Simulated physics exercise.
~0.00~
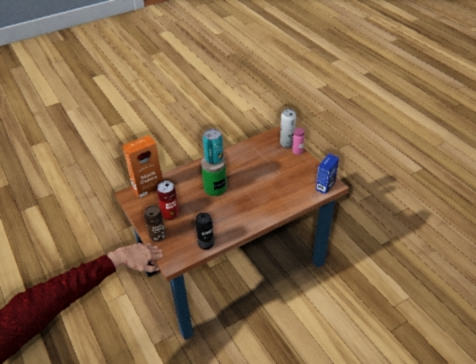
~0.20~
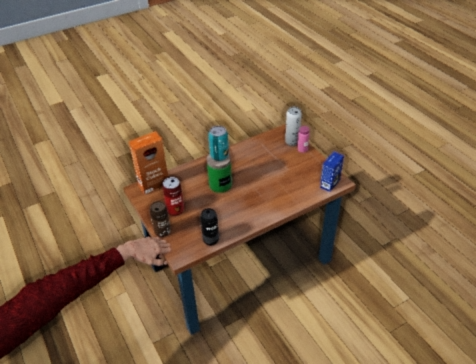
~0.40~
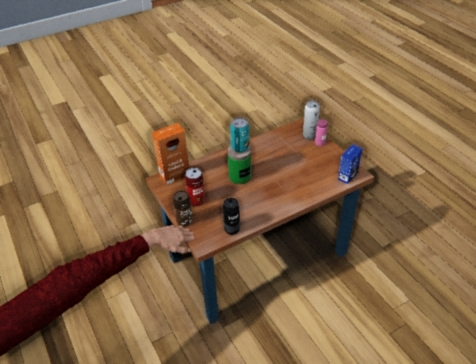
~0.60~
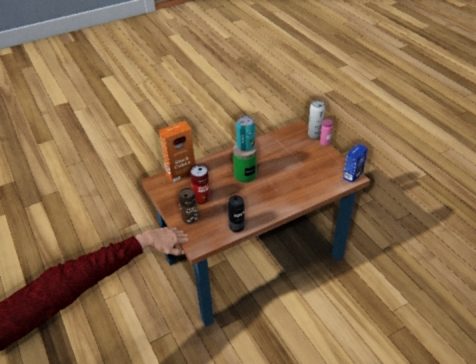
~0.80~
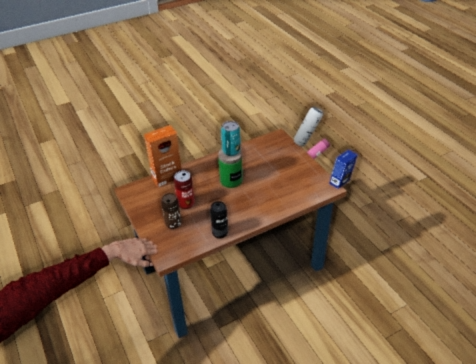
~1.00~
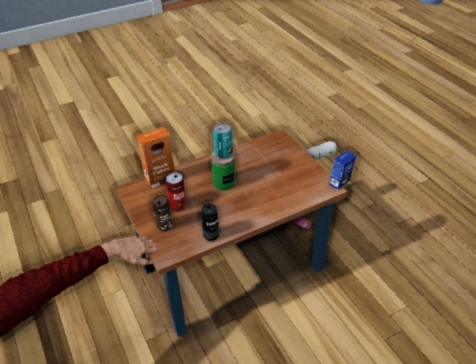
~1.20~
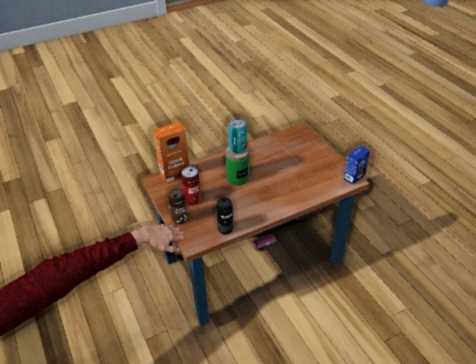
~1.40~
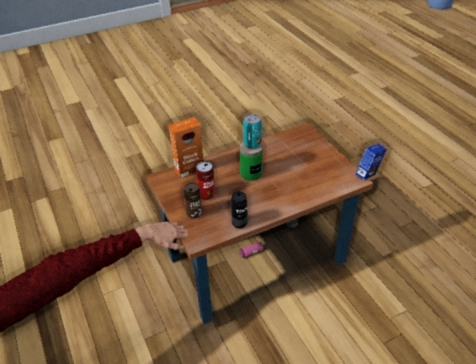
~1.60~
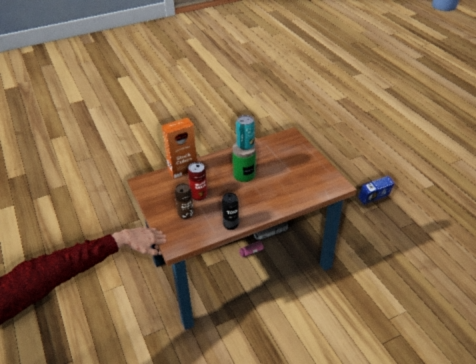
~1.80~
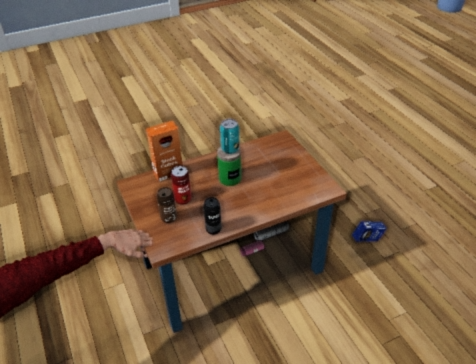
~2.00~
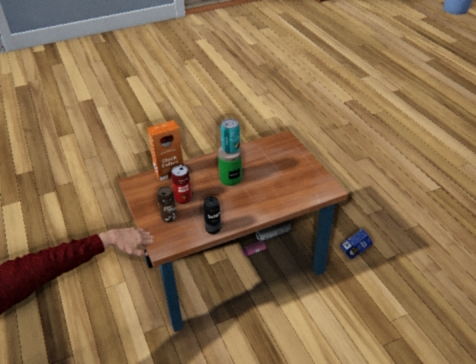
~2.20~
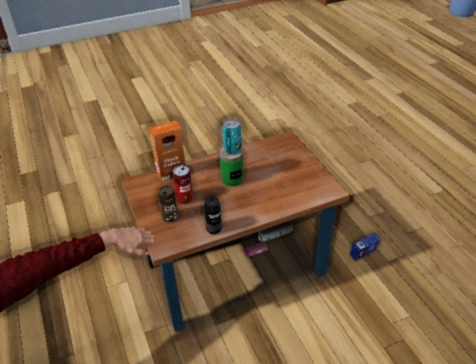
On a wood-plank floor, a red-sleeved arm shakes a small table sideways, spilling three containers while six others stay standing on top.
